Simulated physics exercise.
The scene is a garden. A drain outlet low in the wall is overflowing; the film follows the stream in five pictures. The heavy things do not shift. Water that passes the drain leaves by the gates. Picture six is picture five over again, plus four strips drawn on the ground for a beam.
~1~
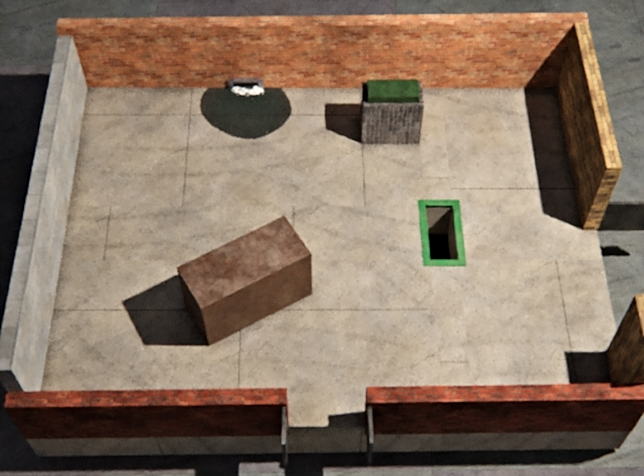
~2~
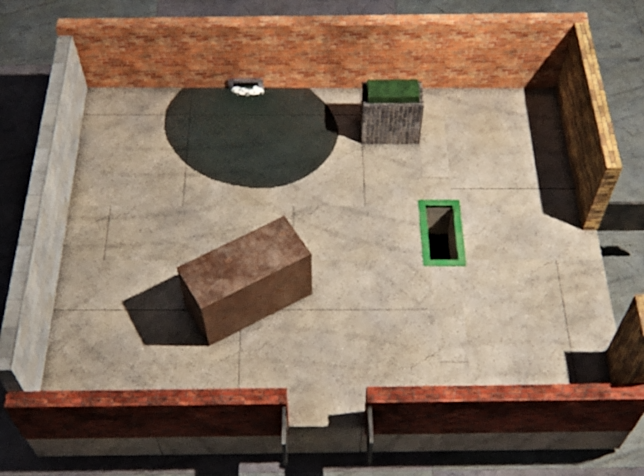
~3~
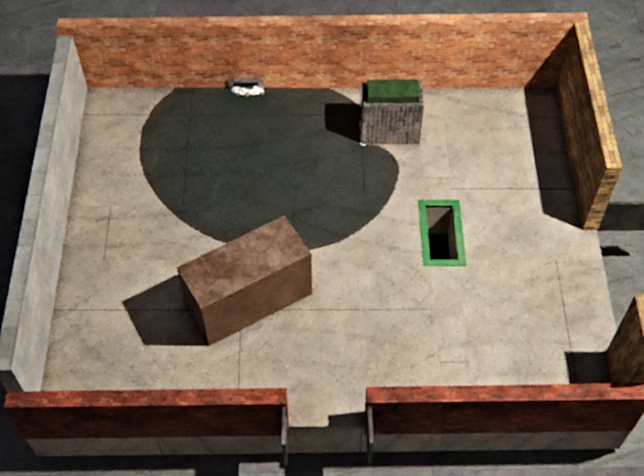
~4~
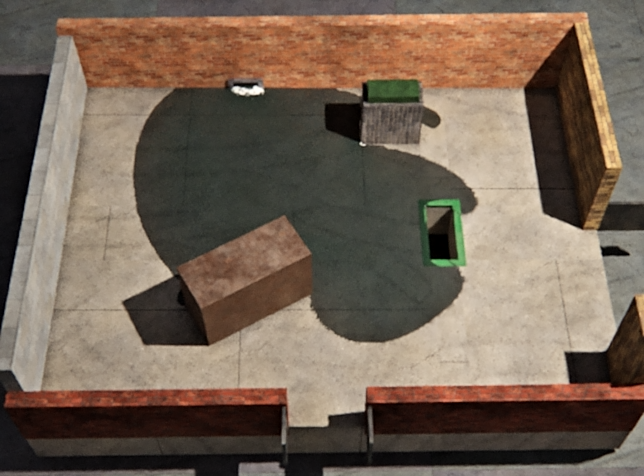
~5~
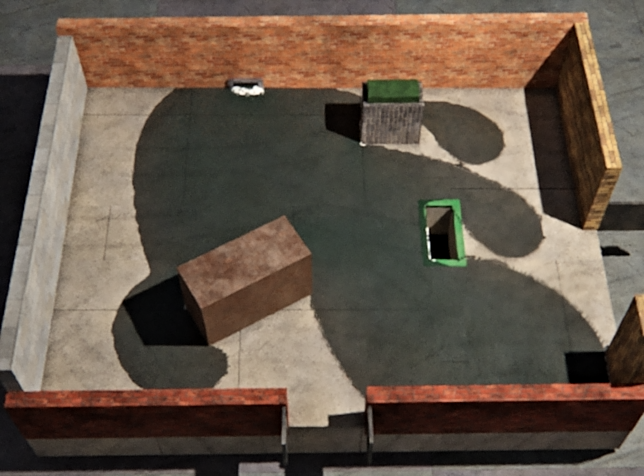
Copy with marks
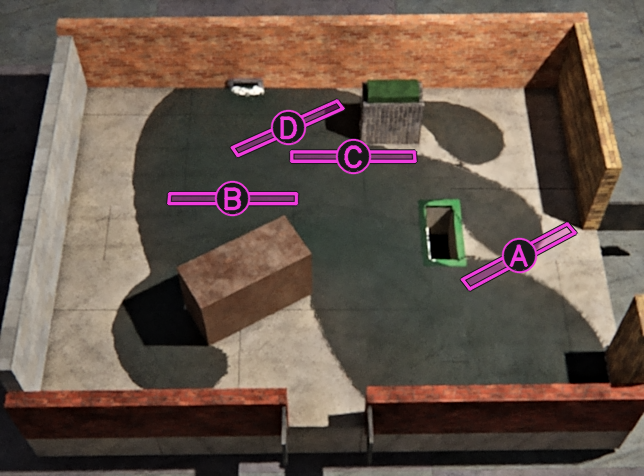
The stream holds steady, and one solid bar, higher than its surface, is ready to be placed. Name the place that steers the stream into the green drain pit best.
B.
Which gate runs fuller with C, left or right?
The right gate.
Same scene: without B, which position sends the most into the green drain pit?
That would be A.
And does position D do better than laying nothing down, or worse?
It is worse.
On the marked copy, A from (466, 284) to (571, 228); B from (169, 198) to (296, 198); C from (291, 156) to (414, 156); D from (235, 151) to (340, 104).
If A is chosen, about 33 % of the stream runs into the green drain pit, about 66 % out by the gates.
If B is chosen, about 44 % of the stream runs into the green drain pit, about 55 % out by the gates.
If C is chosen, about 15 % of the stream runs into the green drain pit, about 85 % out by the gates.
If D is chosen, about 18 % of the stream runs into the green drain pit, about 82 % out by the gates.
